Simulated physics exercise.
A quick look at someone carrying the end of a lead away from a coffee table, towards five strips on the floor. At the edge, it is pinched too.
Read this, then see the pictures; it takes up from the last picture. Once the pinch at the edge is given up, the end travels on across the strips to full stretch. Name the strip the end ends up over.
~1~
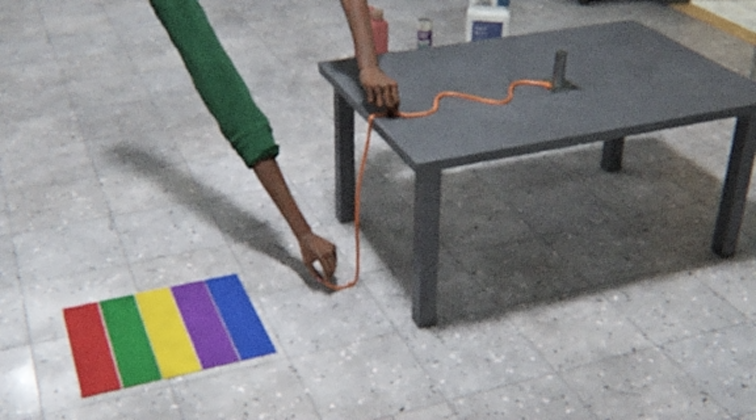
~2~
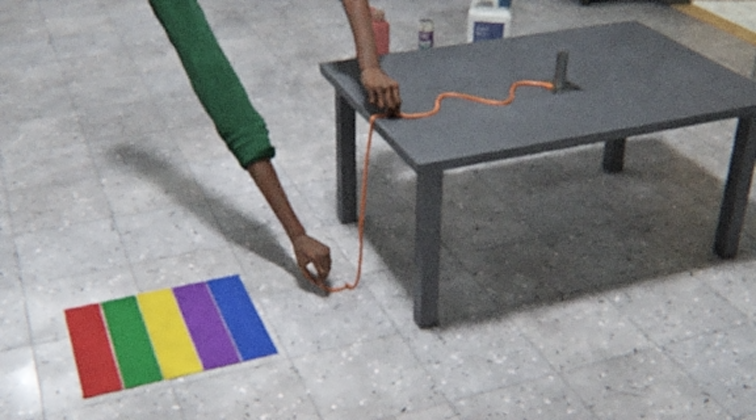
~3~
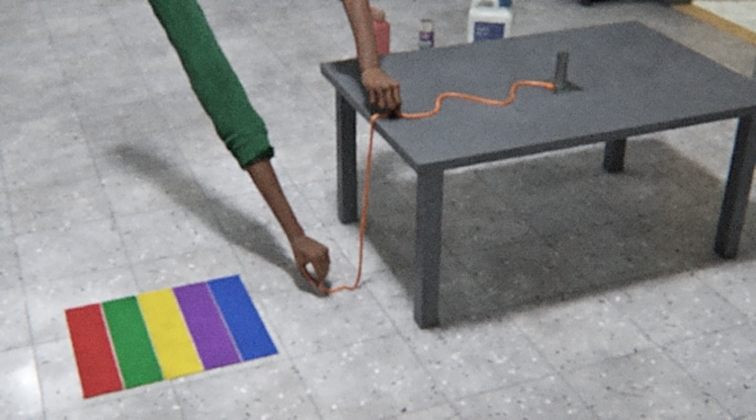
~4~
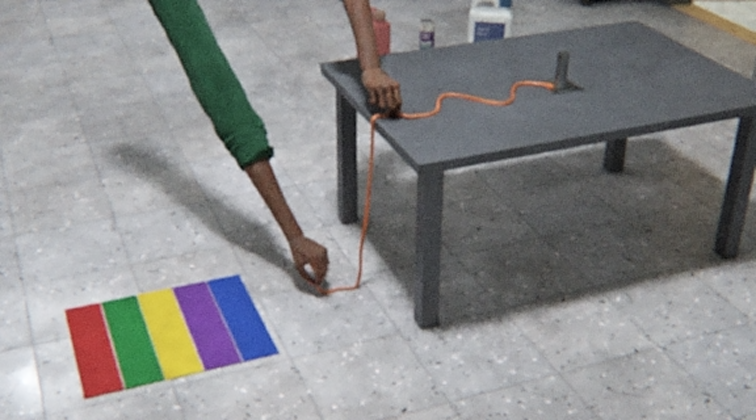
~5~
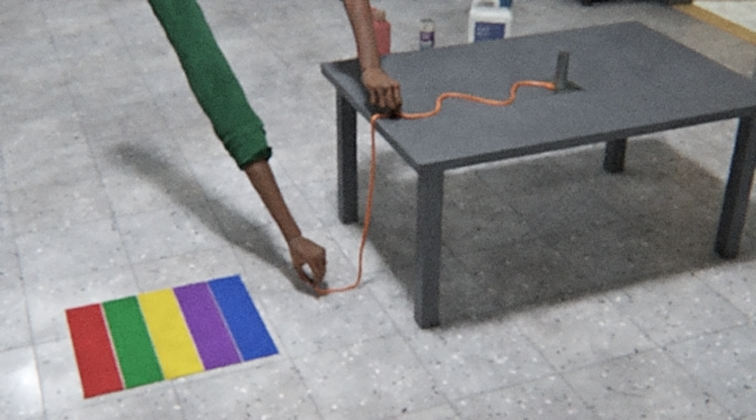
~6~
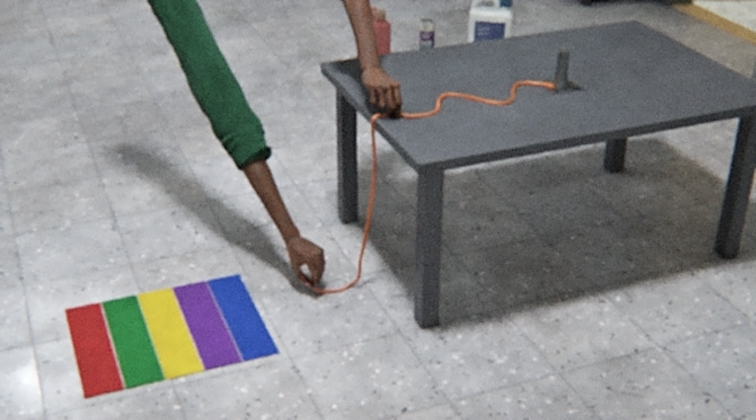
Green.
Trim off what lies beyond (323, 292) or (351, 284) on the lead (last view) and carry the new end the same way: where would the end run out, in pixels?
First try near (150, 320), second near (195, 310).
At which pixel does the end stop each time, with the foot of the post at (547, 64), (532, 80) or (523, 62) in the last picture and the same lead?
You'd get roughly (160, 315), (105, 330) and (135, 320), one for each try.
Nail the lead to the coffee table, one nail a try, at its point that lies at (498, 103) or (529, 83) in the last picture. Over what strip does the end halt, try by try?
In order, yellow and green.
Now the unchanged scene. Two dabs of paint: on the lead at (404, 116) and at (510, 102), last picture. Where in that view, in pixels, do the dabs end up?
First one: (342, 142); second one: (477, 100).
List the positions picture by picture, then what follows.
In the first picture, end (323, 280); blue (252, 341); purple (215, 349); yellow (177, 358); green (138, 367); red (98, 376).
In the second picture, end (317, 283); lead through (519, 84) (483, 101) (437, 109) (372, 126) (363, 199) (360, 268).
In the third picture, end (316, 283).
In the fourth picture, end (314, 283); lead through (520, 84) (484, 101) (438, 109) (373, 126) (368, 199) (360, 268).
In the fifth picture, end (313, 284).
In the sixth picture, end (311, 284); lead through (520, 84) (484, 101) (438, 109) (373, 126) (372, 198) (360, 267).
A little later, end near (182, 311); over yellow.
Next, end near (146, 319); over green.
When it is tight, end near (125, 323); over green. It gets as far as the green strip.
